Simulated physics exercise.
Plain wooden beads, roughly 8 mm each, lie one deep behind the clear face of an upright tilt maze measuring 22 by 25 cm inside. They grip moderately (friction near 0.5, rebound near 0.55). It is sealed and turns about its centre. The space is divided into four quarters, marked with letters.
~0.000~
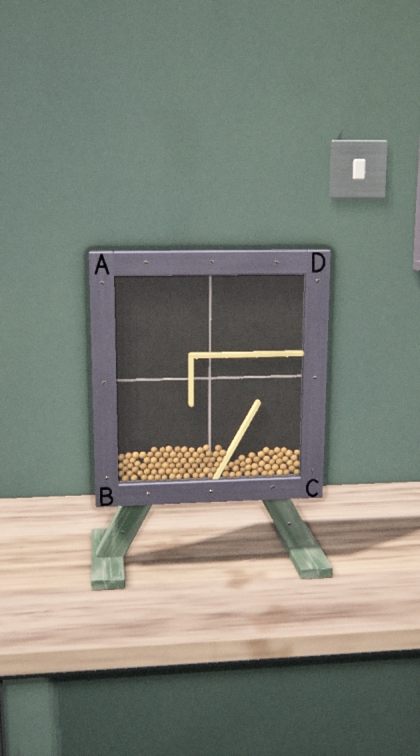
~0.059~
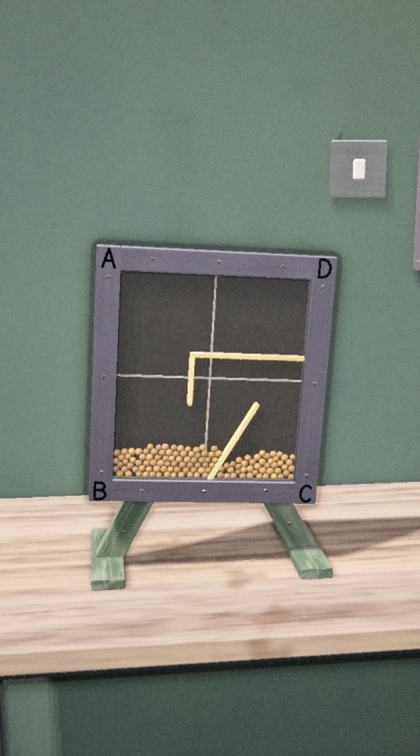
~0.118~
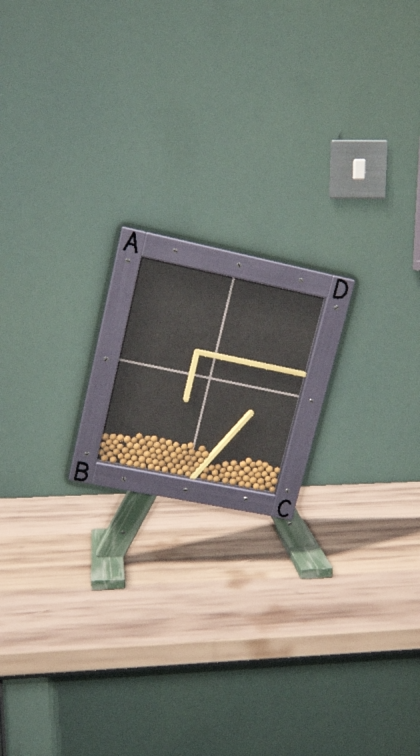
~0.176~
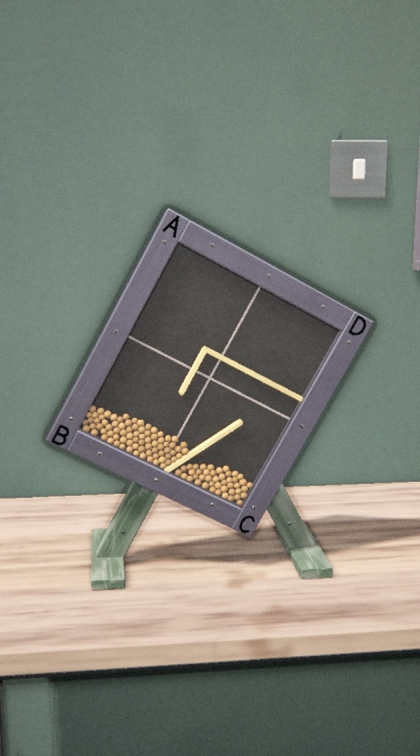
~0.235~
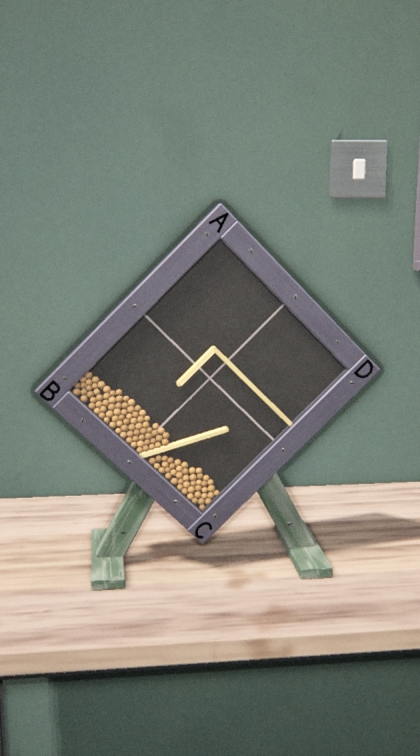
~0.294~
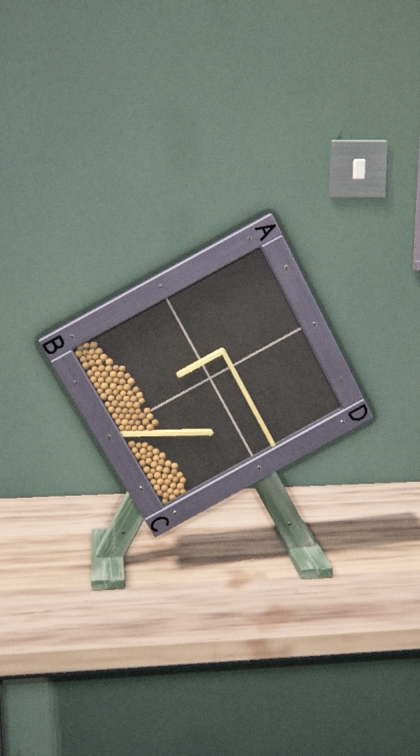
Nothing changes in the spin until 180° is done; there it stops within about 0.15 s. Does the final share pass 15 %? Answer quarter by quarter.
A no, B no, C yes, D yes.
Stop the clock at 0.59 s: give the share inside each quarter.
Quarter A: 0; quarter B: 10; quarter C: 60; quarter D: 30.
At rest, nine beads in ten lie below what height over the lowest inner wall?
About 16 cm.
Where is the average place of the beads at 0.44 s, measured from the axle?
Some 10 cm left and 1 cm above.
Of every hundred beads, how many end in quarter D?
Roughly 40 per cent.
By 0.44 s it has turned 103°, the beads' middle is 10 cm left of and 1 cm above the axle; by quarter, B 45 %, C 55 %.
By 0.59 s it has turned 146°, the beads' middle is 6 cm left of and level with the axle; by quarter, B 10 %, C 60 %, D 30 %.
Settled by 1.8 s, A 5 %, B 5 %, C 50 %, D 40 %.
